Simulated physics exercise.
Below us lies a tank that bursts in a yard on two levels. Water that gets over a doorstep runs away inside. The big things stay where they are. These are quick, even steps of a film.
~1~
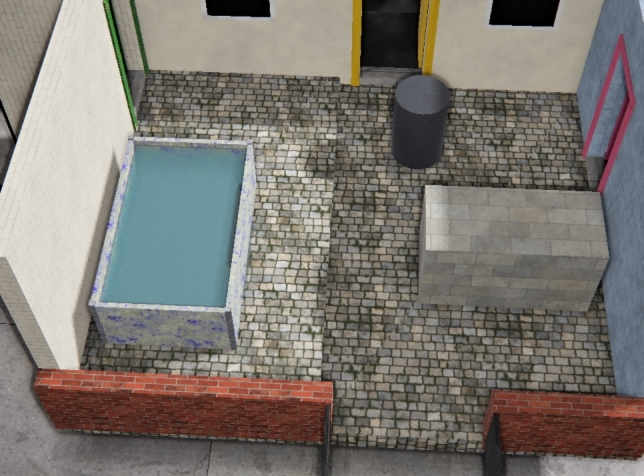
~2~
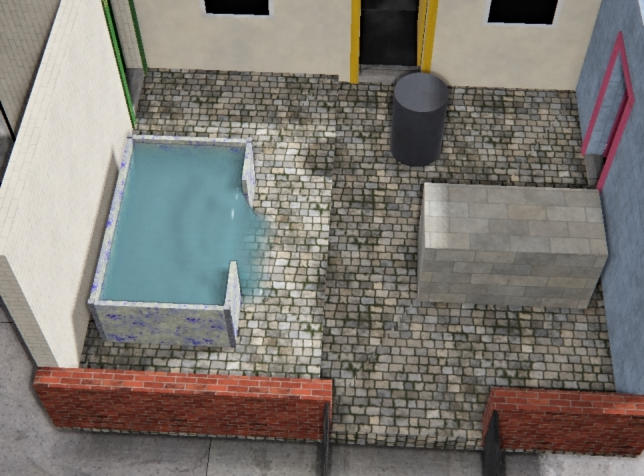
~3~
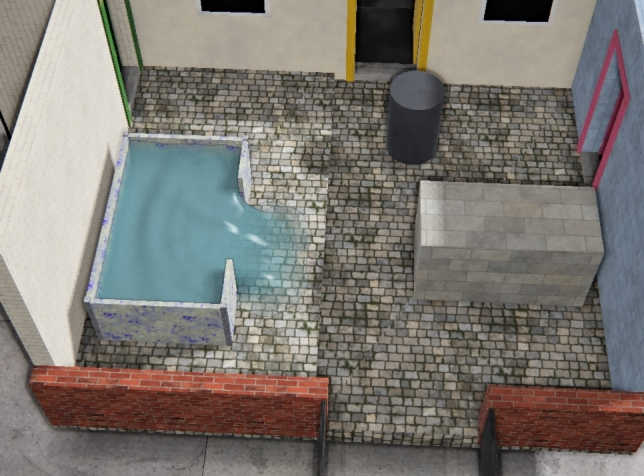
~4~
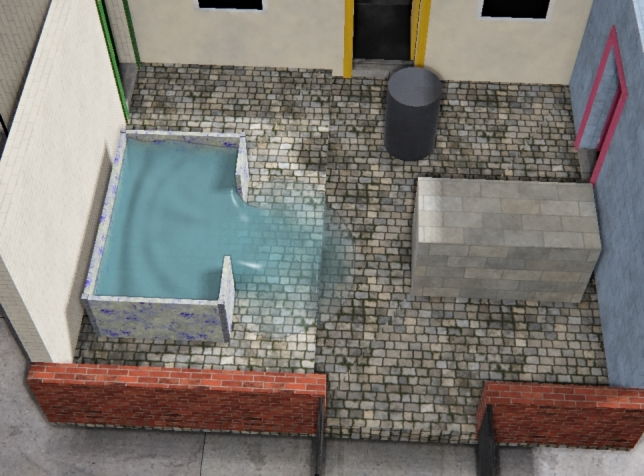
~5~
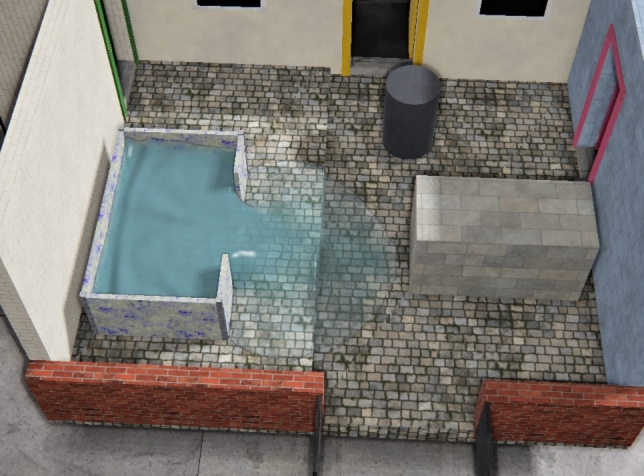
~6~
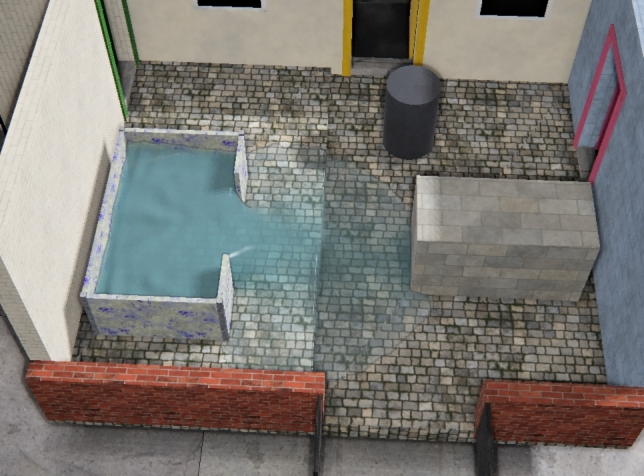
In a cobbled yard seen from above, the right side of a water-filled tank burst open, and water poured through the gap, fanning out rightward across the stones to the pale block.
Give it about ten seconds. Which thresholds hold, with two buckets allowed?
One by one: The green door holds within the limit; the pink door floods; the yellow door holds within the limit.
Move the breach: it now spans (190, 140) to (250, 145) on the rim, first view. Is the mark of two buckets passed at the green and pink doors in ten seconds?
My reading: Green door passes that mark; pink door goes over.
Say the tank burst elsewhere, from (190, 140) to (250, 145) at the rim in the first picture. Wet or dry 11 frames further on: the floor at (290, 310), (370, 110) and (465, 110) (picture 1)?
As listed: Clear, under water, covered.
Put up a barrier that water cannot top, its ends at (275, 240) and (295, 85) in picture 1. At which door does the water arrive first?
I say the door marked pink.
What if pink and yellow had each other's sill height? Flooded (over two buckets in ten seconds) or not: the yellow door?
Yellow door floods.
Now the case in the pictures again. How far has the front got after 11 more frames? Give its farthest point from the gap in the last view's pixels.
I would point to (564, 90).
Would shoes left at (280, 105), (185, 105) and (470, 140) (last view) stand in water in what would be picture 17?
As listed: Clear, dry, flooded.
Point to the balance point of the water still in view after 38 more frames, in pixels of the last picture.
I would point to (385, 222).
A moment on, water covers 45 % of the floor; the green door not reached, the pink door not reached, the yellow door not reached.
Next, water covers 60 % of the floor; the green door not reached, the pink door under two buckets in, the yellow door wet at the sill, nothing in.
Then, water covers 65 % of the floor; the green door not reached, the pink door over two buckets in, the yellow door wet at the sill, nothing in.
Later, water covers 65 % of the floor; the green door not reached, the pink door far over two buckets in, the yellow door wet at the sill, nothing in.
In the end, water covers 65 % of the floor; the green door not reached, the pink door far over two buckets in, the yellow door wet at the sill, nothing in.
